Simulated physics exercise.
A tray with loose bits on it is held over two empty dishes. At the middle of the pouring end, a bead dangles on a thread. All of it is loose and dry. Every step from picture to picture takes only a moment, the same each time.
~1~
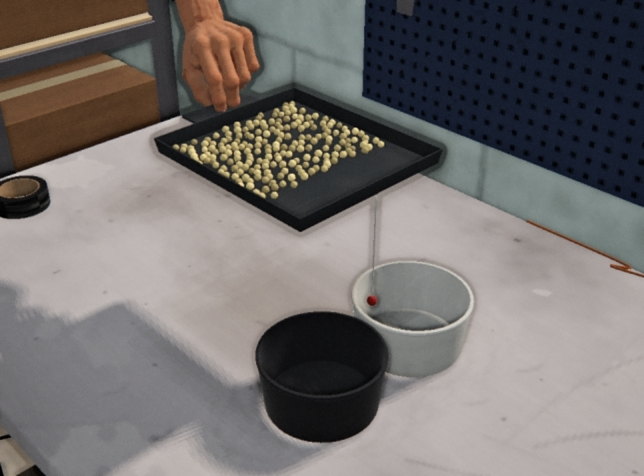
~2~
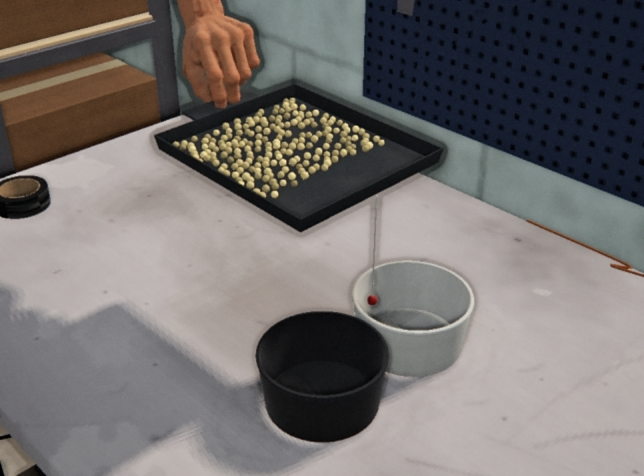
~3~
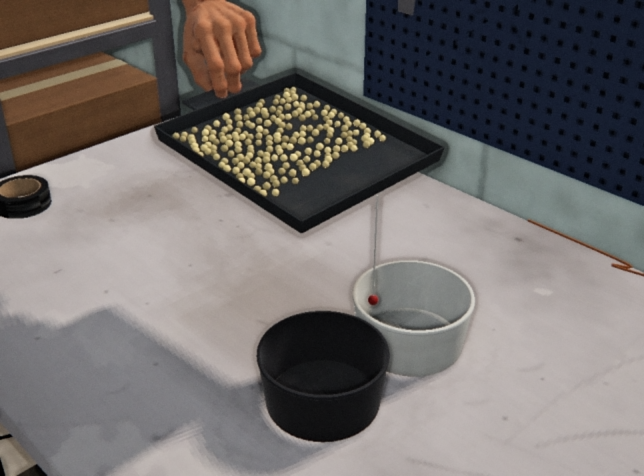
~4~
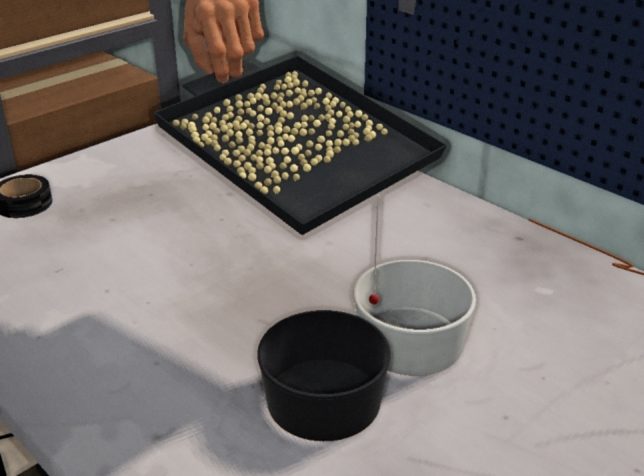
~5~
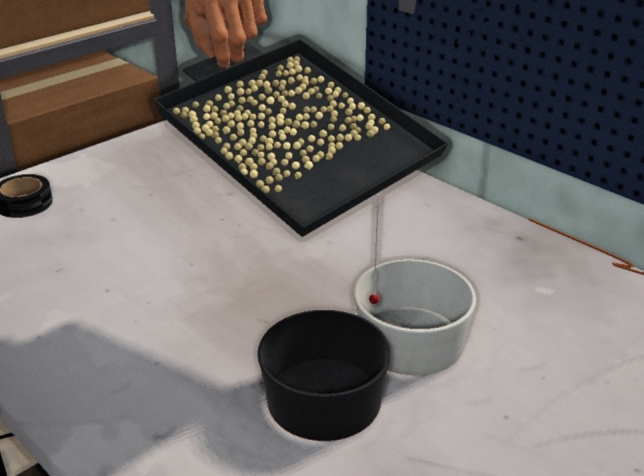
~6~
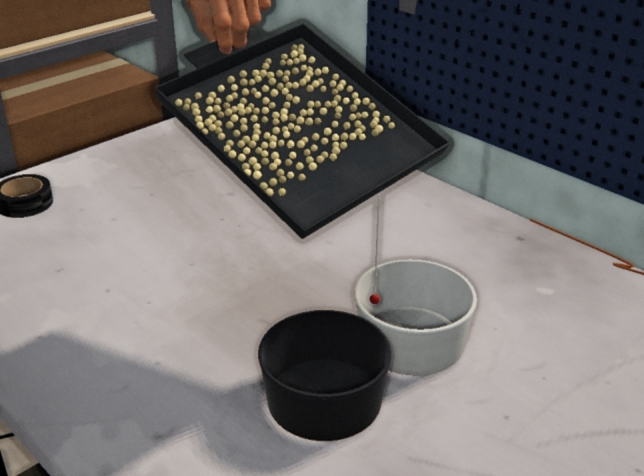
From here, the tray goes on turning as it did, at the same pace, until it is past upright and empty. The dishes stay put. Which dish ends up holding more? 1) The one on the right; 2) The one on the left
2.
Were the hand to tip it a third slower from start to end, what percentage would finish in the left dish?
Estimate: Around 90%.
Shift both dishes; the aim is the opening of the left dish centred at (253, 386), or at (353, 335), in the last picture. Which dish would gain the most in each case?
The first time it's the right-side dish, the second time it's the left-side dish.
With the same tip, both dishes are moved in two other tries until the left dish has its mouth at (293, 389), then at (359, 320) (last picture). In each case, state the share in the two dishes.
First case around 80 %, second case around 40 %.
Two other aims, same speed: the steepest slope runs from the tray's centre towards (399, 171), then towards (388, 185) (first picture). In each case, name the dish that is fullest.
Try 1: The right-side dish; try 2: The right-side dish.
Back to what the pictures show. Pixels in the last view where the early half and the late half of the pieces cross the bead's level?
Points: About (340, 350), then about (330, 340).
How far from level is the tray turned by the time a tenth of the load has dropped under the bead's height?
65° or so.
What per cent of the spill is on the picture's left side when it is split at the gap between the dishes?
Close to 10 per cent.
Soon after the last picture, tray tipped steeply; most on the tray; a small part in the left dish; a stray few outside both; about a quarter in the air.
A little later, tray tipped past a quarter turn; about half on the tray; about a quarter in the left dish; a small part outside both; about a quarter in the air.
Later still, tray tipped past a quarter turn; most in the left dish; about a quarter outside both.
By the end, tray tipped past a quarter turn; most in the left dish; a stray few in the right dish; about a quarter outside both.
